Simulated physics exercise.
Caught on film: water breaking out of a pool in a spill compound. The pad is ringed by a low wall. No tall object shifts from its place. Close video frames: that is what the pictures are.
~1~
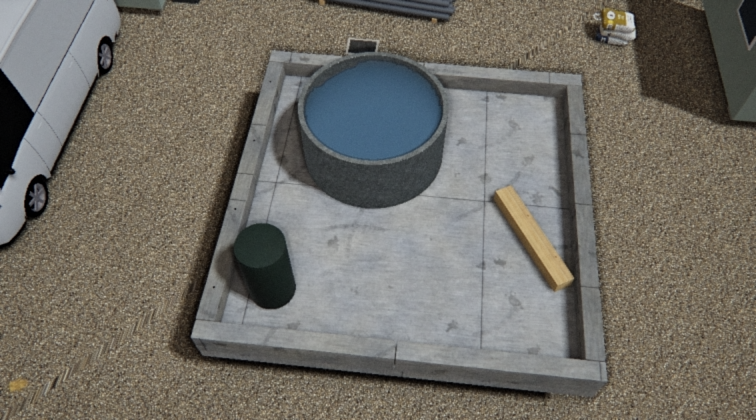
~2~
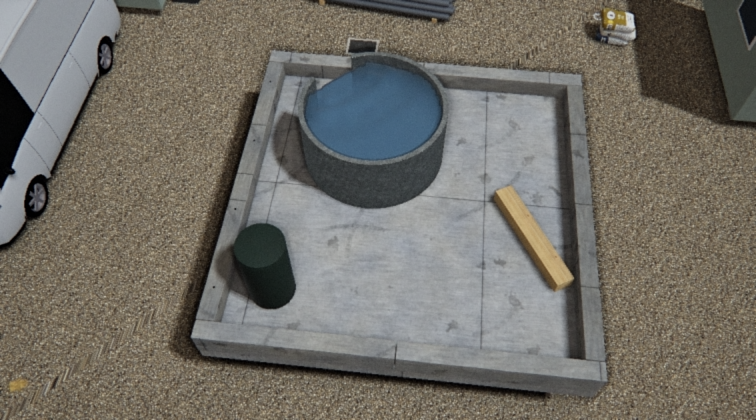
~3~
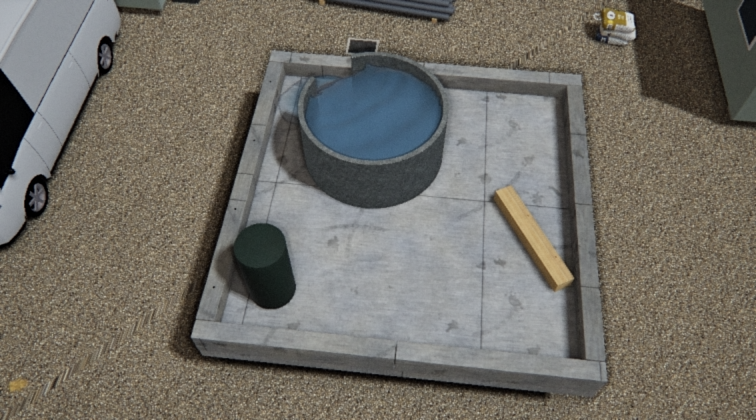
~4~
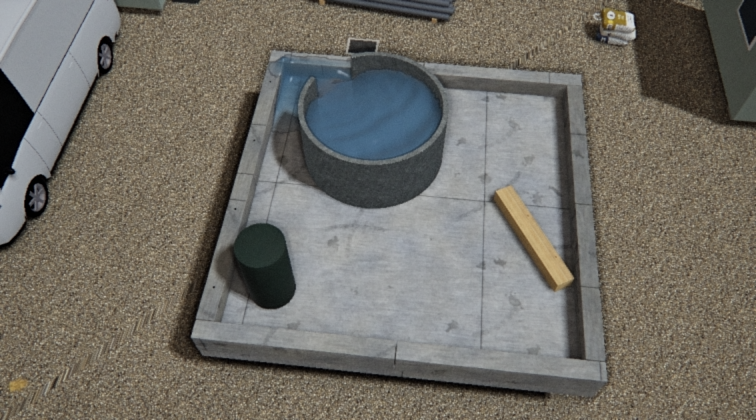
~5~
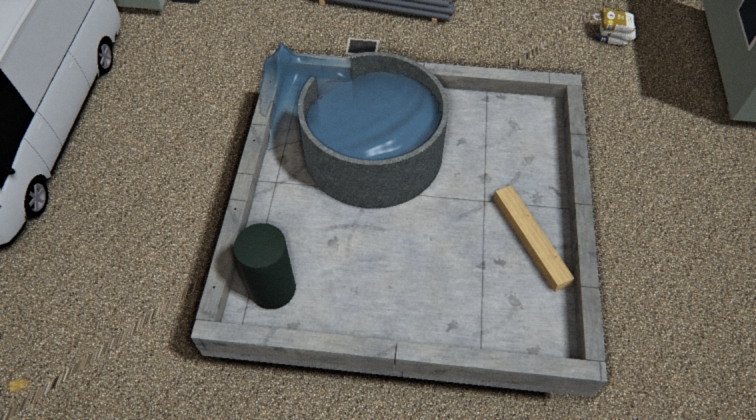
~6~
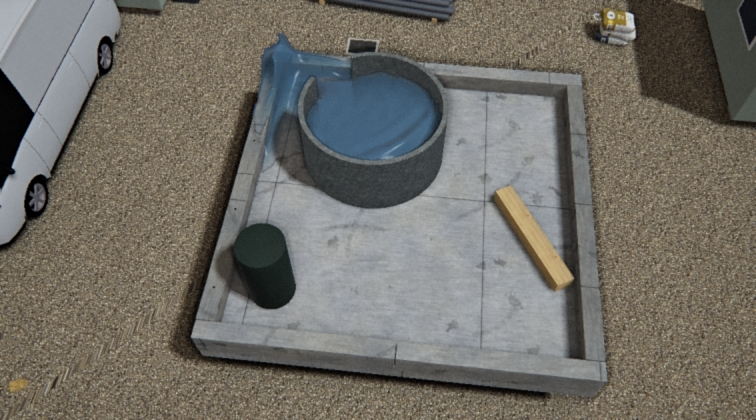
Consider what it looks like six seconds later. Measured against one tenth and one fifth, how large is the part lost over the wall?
The part lost over the wall is larger than one fifth.
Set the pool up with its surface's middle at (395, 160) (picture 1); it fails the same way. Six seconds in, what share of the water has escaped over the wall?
14 per cent.
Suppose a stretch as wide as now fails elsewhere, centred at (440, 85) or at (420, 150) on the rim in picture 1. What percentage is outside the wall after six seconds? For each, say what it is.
Case one: 14 percent; case two: 6 percent.
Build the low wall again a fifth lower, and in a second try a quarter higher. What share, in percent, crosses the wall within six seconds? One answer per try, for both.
First try 36 per cent, second try 16 per cent.
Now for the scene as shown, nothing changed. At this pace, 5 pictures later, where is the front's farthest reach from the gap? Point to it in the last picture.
I'd go with roughly (555, 103).
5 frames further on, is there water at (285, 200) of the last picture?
That place would be soaked.
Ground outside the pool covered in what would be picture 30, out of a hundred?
Near 75 in a hundred.
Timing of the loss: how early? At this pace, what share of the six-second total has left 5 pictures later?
Roughly 40 percent.
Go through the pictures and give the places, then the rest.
The round pool at (373, 109) is whole and still, in the first frame.
Water pours out on the round pool's far side and has run to a hidden place, in the second frame.
The front is at (284, 100), out from the gap on the round pool's far side, in the third frame.
The front is at (276, 64), out from the gap on the round pool's far side, in the fourth frame.
Water pours out on the round pool's far side and has run to (269, 63), in the fifth frame.
The front is at a hidden place, out from the gap on the round pool's far side, in the sixth frame.
A moment on, water covers 20 % of the floor; the low wall has let 6 % over.
Next, water covers 30 % of the floor; the low wall has let 12 % over.
Then, water covers 45 % of the floor; the low wall has let 23 % over.
Later, water covers 65 % of the floor; the low wall has let 28 % over.
In the end, water covers 80 % of the floor; the low wall has let 28 % over.
